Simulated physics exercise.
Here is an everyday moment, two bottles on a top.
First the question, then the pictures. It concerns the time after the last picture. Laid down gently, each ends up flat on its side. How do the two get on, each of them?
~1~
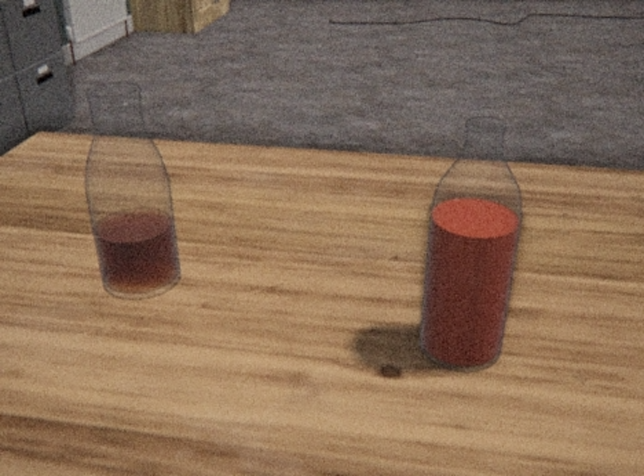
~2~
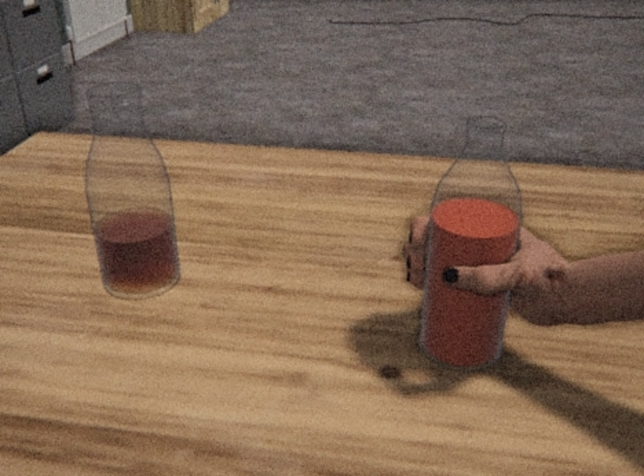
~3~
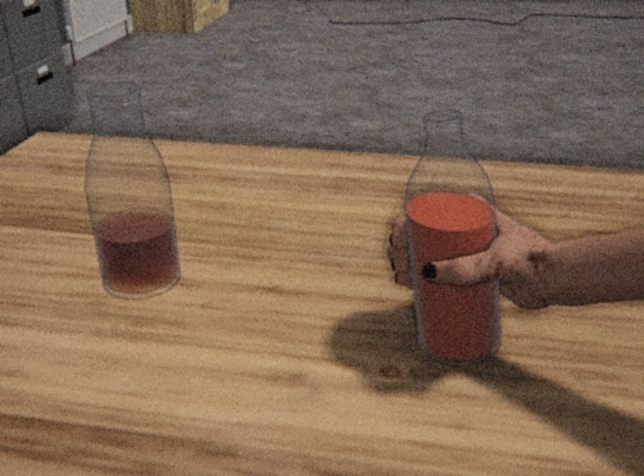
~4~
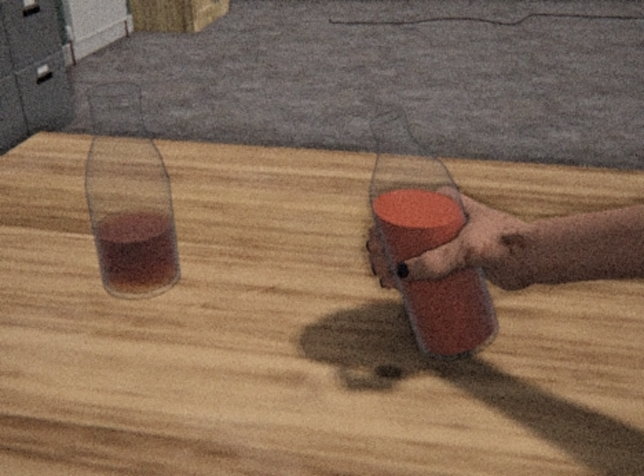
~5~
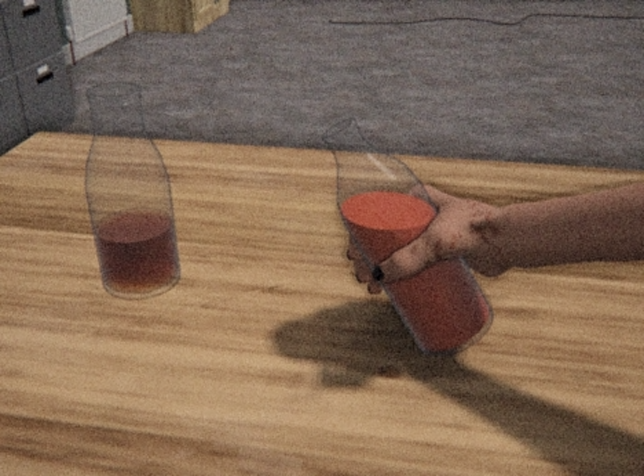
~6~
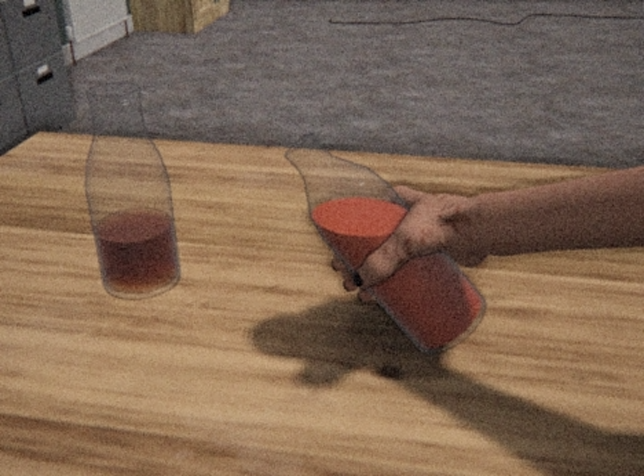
Left: Lets some out; right: Lets some out.
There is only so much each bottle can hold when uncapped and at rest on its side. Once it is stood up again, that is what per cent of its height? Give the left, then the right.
So that's 14 % for the first and 24 % for the second.
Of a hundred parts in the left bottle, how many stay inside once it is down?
Roughly 45 percent stays in.
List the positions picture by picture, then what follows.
In the first picture, both stand upright; right bottle (472, 241) about two thirds full, open; left bottle (128, 188) about a third full, open.
In the second picture, a hand takes the right bottle; right bottle about two thirds full, surface at (475, 218); left bottle about a third full, surface at (134, 225).
In the third picture, the right bottle tips; right bottle (452, 235) about two thirds full; left bottle (128, 188) about a third full.
In the fourth picture, the right bottle tips; right bottle (424, 231) tipped 20°; left bottle about a third full, surface at (134, 225).
In the fifth picture, the right bottle tips; right bottle (398, 232) tipped 30°; left bottle (128, 188) about a third full.
In the sixth picture, the right bottle tips; right bottle (376, 236) tipped 40°, open; left bottle about a third full, surface at (134, 225), open.
Shortly, the right bottle is nearly down; right bottle, no leak.
Then, the right bottle lies flat; right bottle, it leaks.
At the finish, both lie flat; right bottle, it leaks; left bottle, it leaks.
